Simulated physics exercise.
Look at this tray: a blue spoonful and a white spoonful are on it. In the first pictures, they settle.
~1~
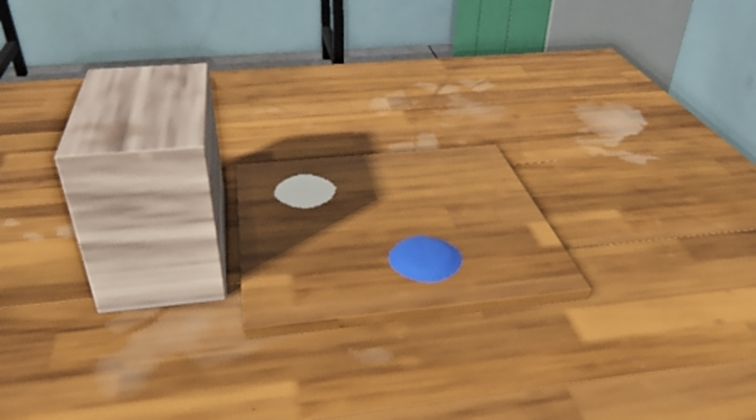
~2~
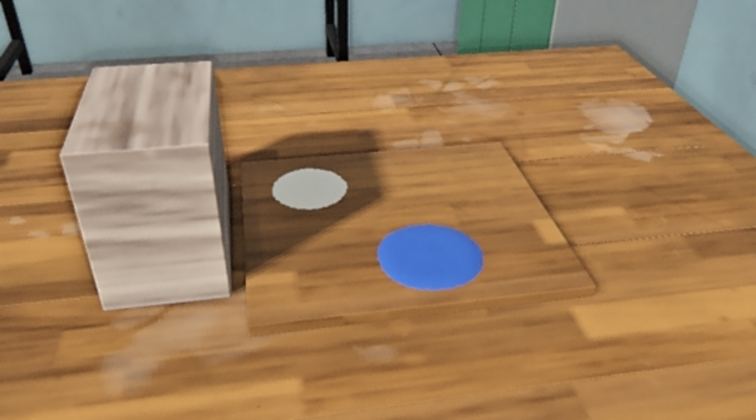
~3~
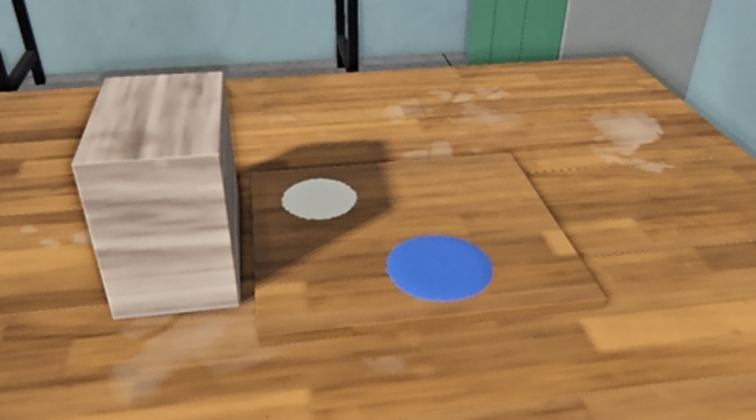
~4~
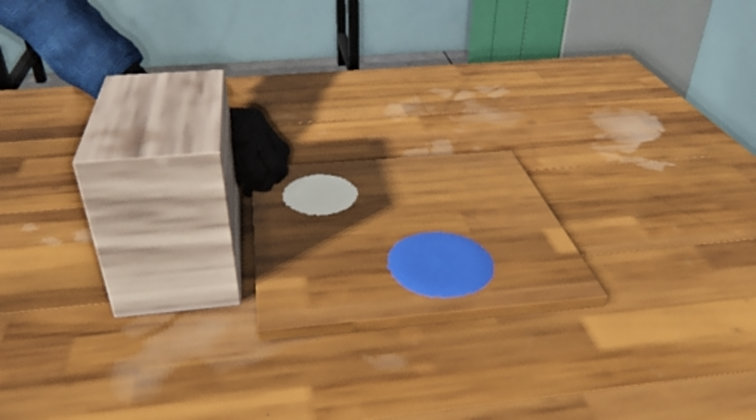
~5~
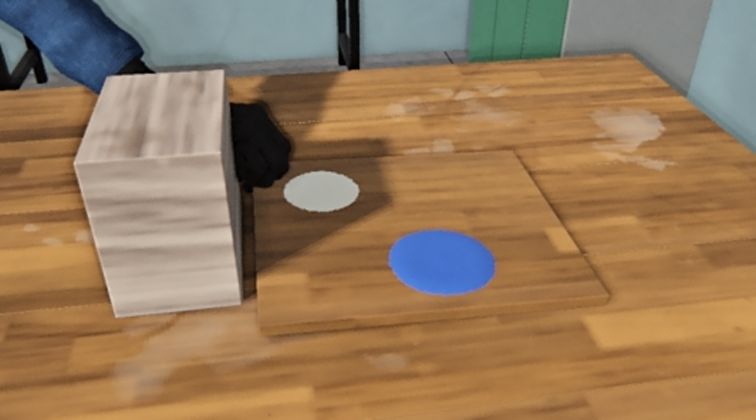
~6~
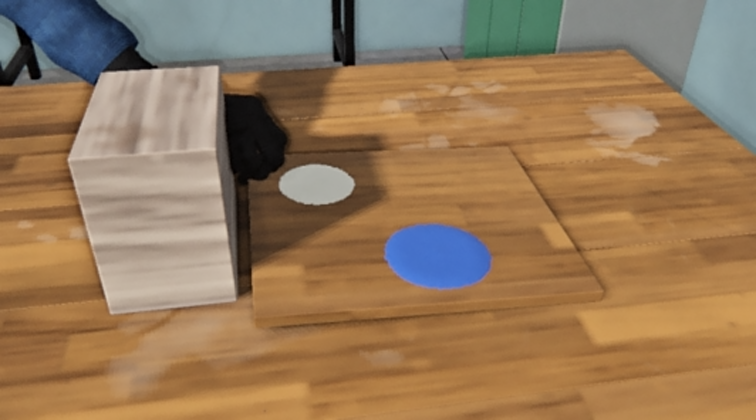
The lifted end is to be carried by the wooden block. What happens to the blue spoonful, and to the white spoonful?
As I see it, the blue spoonful flows off, the white spoonful remains on it.
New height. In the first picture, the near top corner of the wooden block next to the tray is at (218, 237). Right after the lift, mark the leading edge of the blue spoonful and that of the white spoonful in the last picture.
Tips, last view: First approx. (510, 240), second approx. (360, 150).
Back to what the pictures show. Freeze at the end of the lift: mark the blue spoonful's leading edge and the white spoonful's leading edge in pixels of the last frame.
In the last view, the first is close to (576, 242) and the second close to (429, 114).
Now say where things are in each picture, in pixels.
The tray lies flat; blue spoonful (426, 255) a low mound; white spoonful (305, 188) a low mound; wooden block (148, 236), in the first picture.
They settle; blue spoonful (430, 254) spread thin; white spoonful (309, 186) spread thin, in the second picture.
At rest; blue spoonful (440, 264) spread thin; white spoonful (319, 197) spread thin, in the third picture.
A hand takes the end; blue spoonful (441, 261) spread thin; white spoonful (320, 192) spread thin, in the fourth picture.
The end is rising; blue spoonful (442, 259) spread thin; white spoonful (321, 189) spread thin, in the fifth picture.
The tray slopes by about 3°; blue spoonful (438, 253) spread thin; white spoonful (316, 182) spread thin; wooden block (161, 237), in the sixth picture.
Shortly, slope about 34°; the blue spoonful has crept down a long way; the white spoonful has crept a little.
Then, the blue spoonful is dripping off the low end; the white spoonful has crept down a long way.
At the finish, slope about 34°; the blue spoonful is dripping off the low end; the white spoonful has crept down a long way.
